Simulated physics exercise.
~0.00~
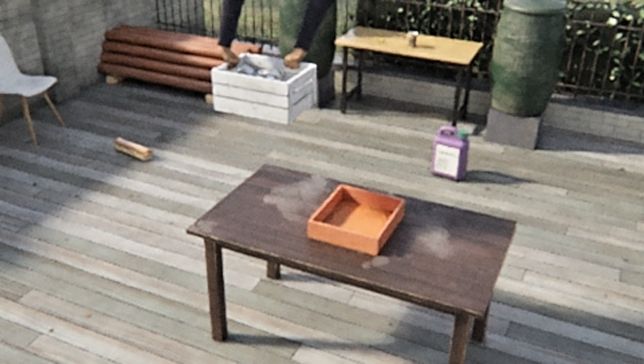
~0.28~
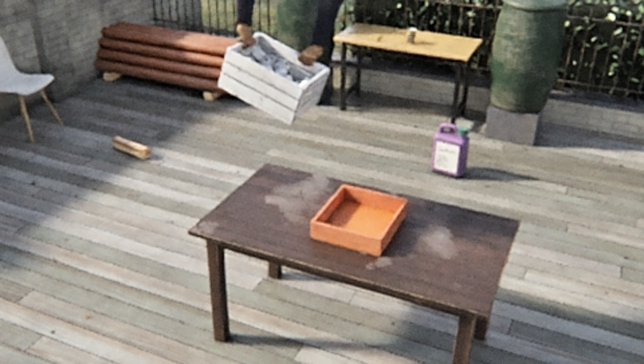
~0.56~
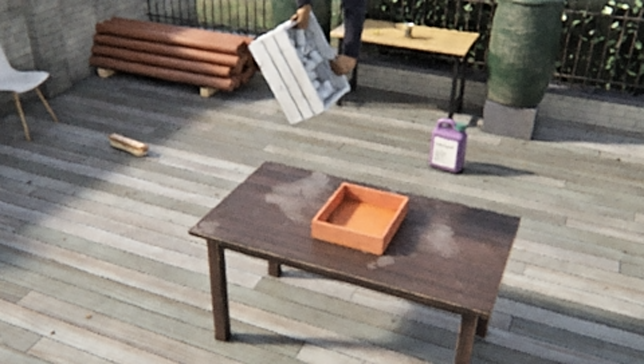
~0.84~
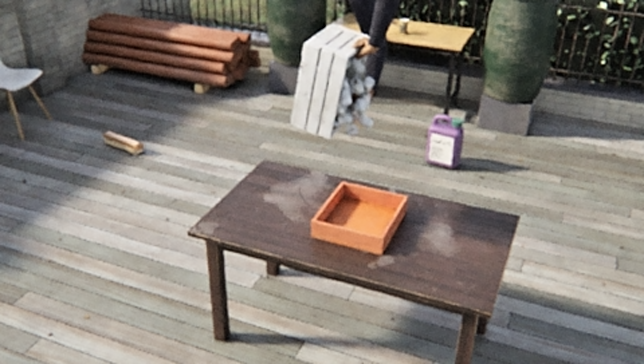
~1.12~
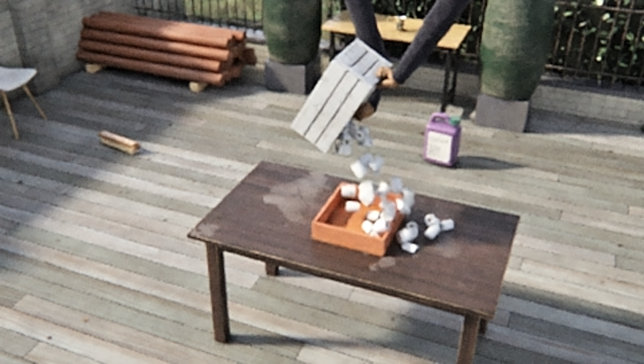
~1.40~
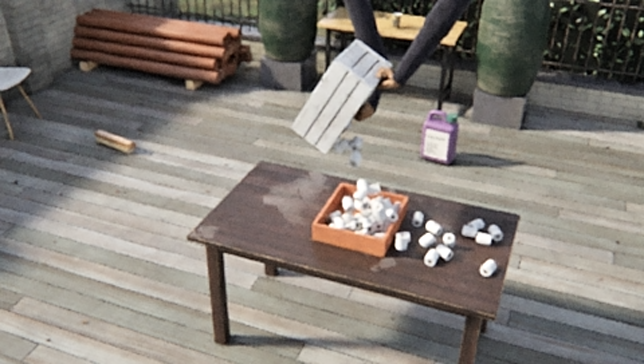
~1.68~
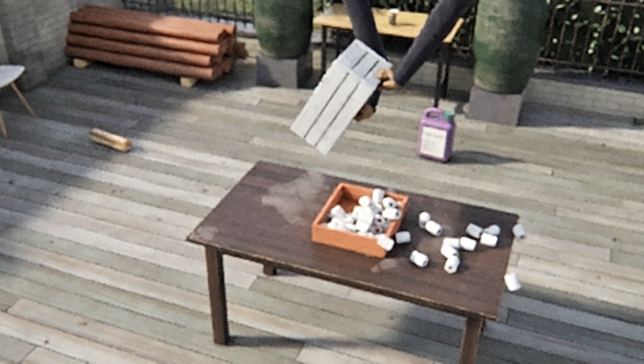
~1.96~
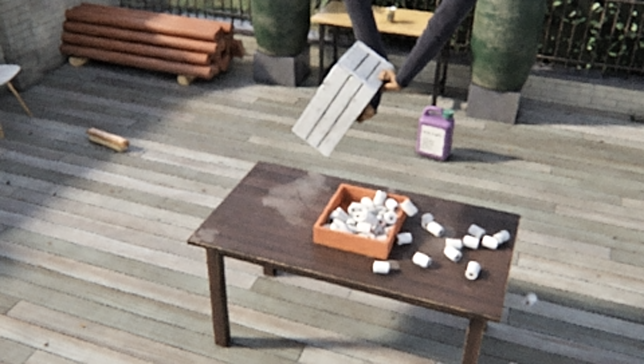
At first, a pair of hands holds a white slatted tote at the back of a sunlit wooden deck, behind a dark table with a square orange tub on it. The hands lift and tip the tote, swinging it to the right until its open side faces down. Small white rolls spill out and drop into the tub, filling it, while others bounce and roll across the tabletop to the right. The tote stays tipped as the last rolls fall. In the end, most rolls lie heaped in the tub, with a smaller share scattered outside it.
